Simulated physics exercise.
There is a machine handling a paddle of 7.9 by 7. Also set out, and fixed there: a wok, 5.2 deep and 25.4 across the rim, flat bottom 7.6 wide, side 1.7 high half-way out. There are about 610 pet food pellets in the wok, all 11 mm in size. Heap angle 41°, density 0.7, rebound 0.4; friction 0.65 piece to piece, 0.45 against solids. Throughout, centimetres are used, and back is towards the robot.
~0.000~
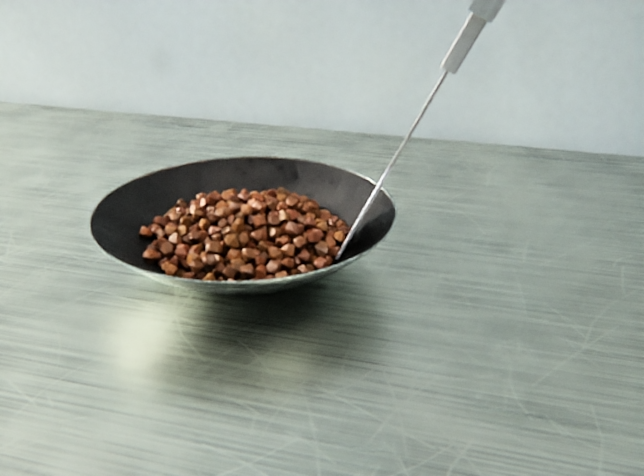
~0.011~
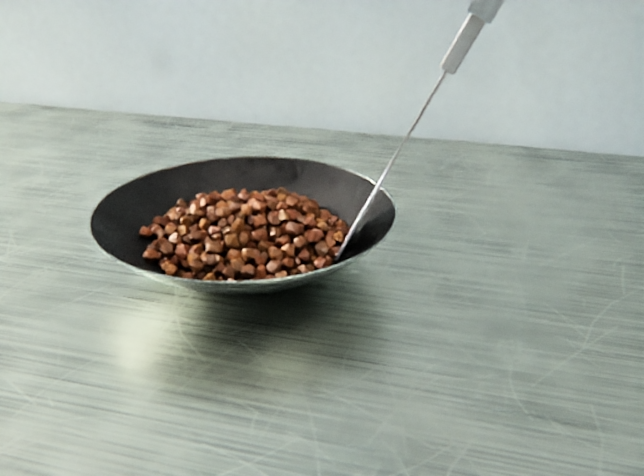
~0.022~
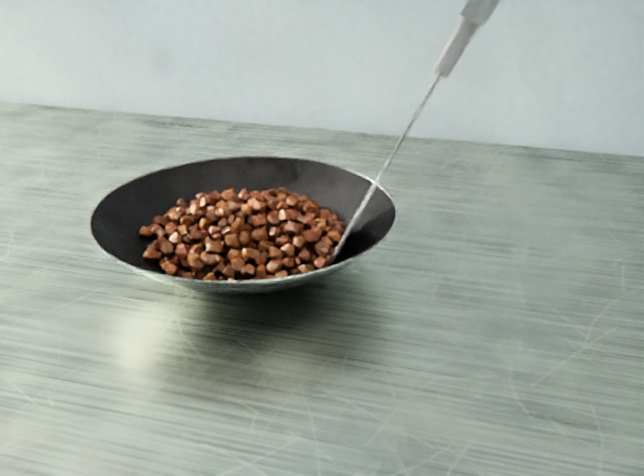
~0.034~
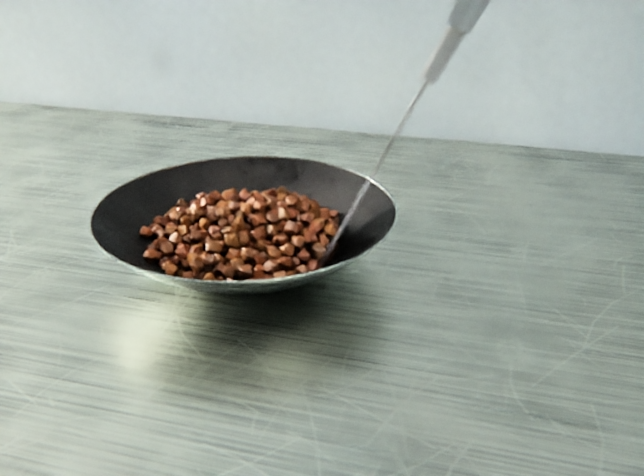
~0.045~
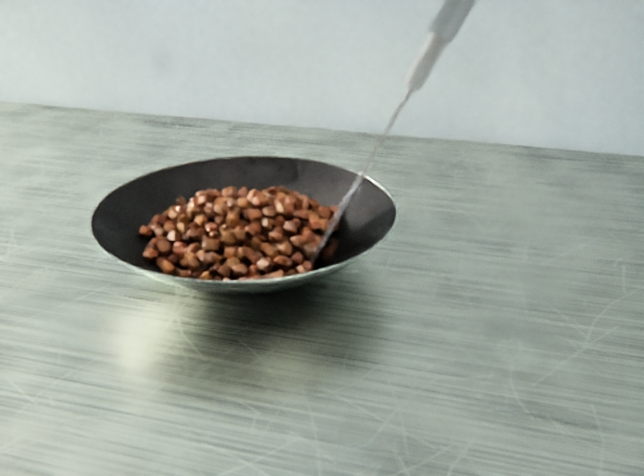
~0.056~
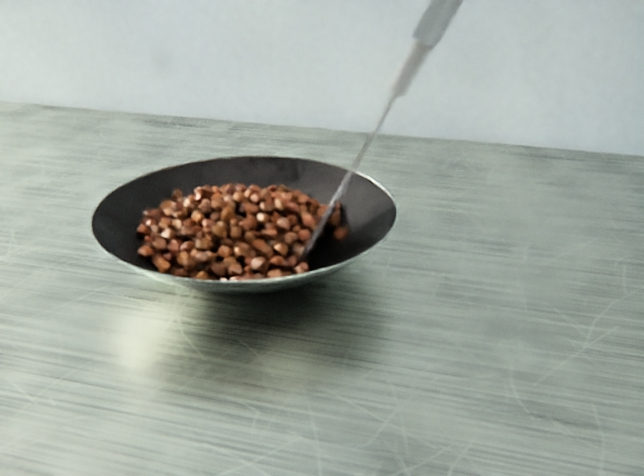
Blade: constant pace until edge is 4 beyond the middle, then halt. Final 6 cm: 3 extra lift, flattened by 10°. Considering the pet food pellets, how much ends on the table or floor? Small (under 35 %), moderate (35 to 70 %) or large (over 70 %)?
Small.
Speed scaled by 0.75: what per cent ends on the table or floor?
Around 15 percent would finish on the table or floor.
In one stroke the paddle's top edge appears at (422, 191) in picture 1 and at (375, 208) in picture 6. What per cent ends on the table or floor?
15 per cent.
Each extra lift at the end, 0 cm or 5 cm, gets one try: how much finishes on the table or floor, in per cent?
It comes to around 15 per cent on the first try and around 20 per cent on the second.
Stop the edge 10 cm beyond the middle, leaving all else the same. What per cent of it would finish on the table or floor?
Then around 50 per cent.
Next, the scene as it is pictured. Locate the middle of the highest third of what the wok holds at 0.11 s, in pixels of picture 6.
Near (190, 205).
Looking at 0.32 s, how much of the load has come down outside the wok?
My estimate is roughly 20 %.
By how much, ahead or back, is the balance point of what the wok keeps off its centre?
I'd put it at roughly 4.5 cm toward the front.
After 0.08 s, sloping 64°, highest piece 8 above the table; 608 in the wok.
After 0.11 s, sloping 60°, highest piece 11 above the table; 601 in the wok, 7 on the blade or in flight.
After 0.32 s, sloping 54°, highest piece 11 above the table; 462 in the wok, 114 on the table or floor, 32 on the blade or in flight.
After 1.37 s, sloping 54°, highest piece 6 above the table; 459 in the wok, 149 on the table or floor.
In the end, 459 in the wok, 149 on the table or floor. That is 25 % on the table or floor.
